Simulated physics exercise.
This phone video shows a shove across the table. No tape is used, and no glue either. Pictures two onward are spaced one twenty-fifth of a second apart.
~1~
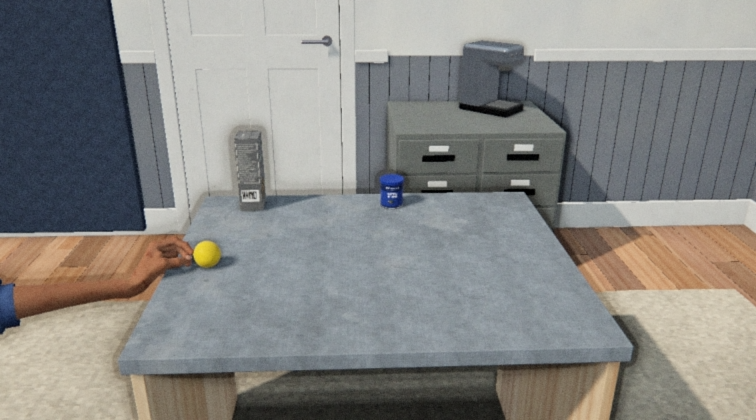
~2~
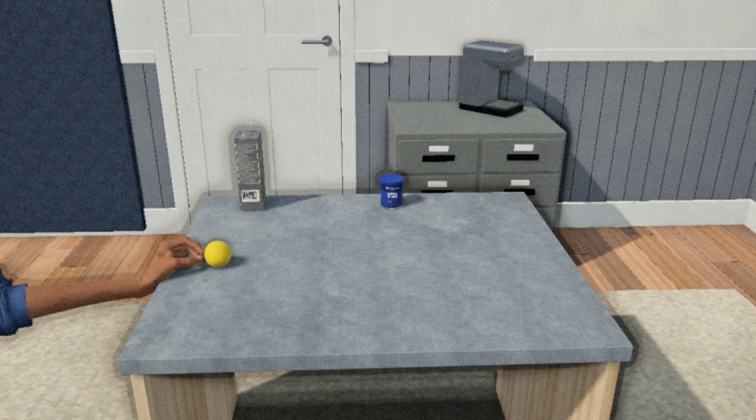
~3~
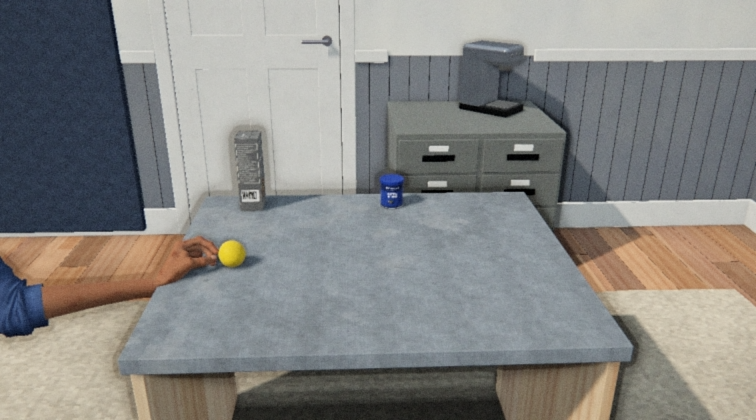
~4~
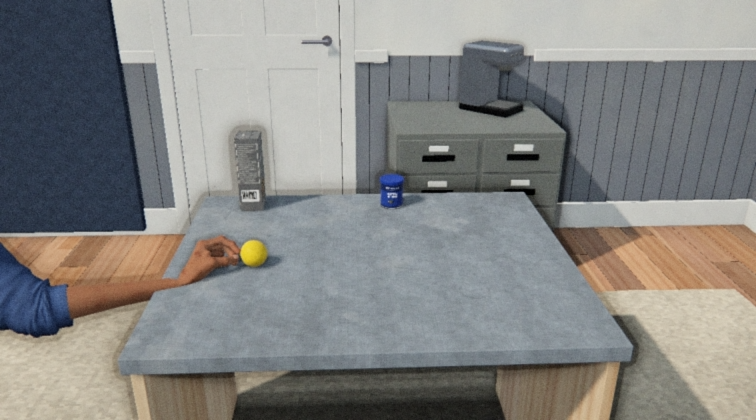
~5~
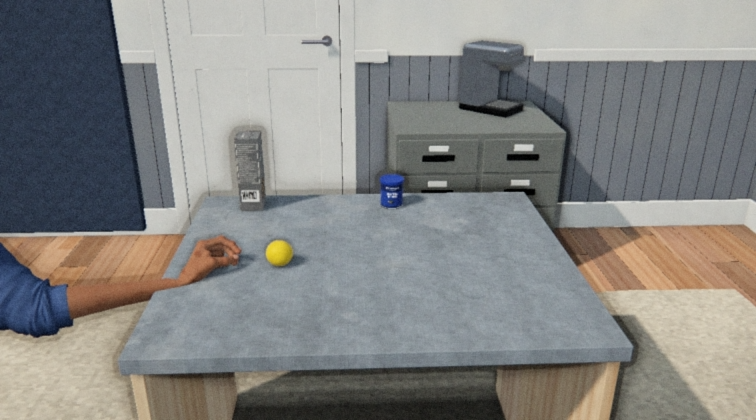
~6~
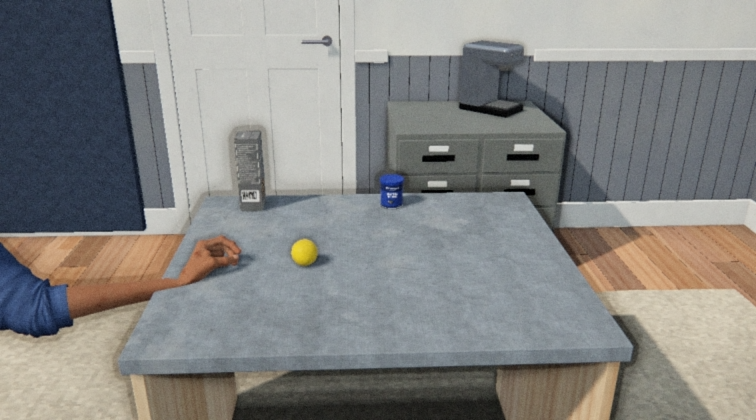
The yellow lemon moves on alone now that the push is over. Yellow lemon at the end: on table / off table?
Off table.
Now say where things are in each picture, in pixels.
In the first picture, under the hand; yellow lemon (207, 254).
In the second picture, under the hand; yellow lemon (218, 254).
In the third picture, under the hand; yellow lemon (232, 254).
In the fourth picture, yellow lemon (254, 253).
In the fifth picture, yellow lemon (279, 253) shifted about its own width.
In the sixth picture, yellow lemon (305, 253) shifted well along.
Then, 0.20 s on from there, yellow lemon shifted well along near (424, 250).
Then, 0.50 s on from there, yellow lemon now off the table.
Then, 0.90 s on from there, things are still on the move.
In the end, off the table, yellow lemon.
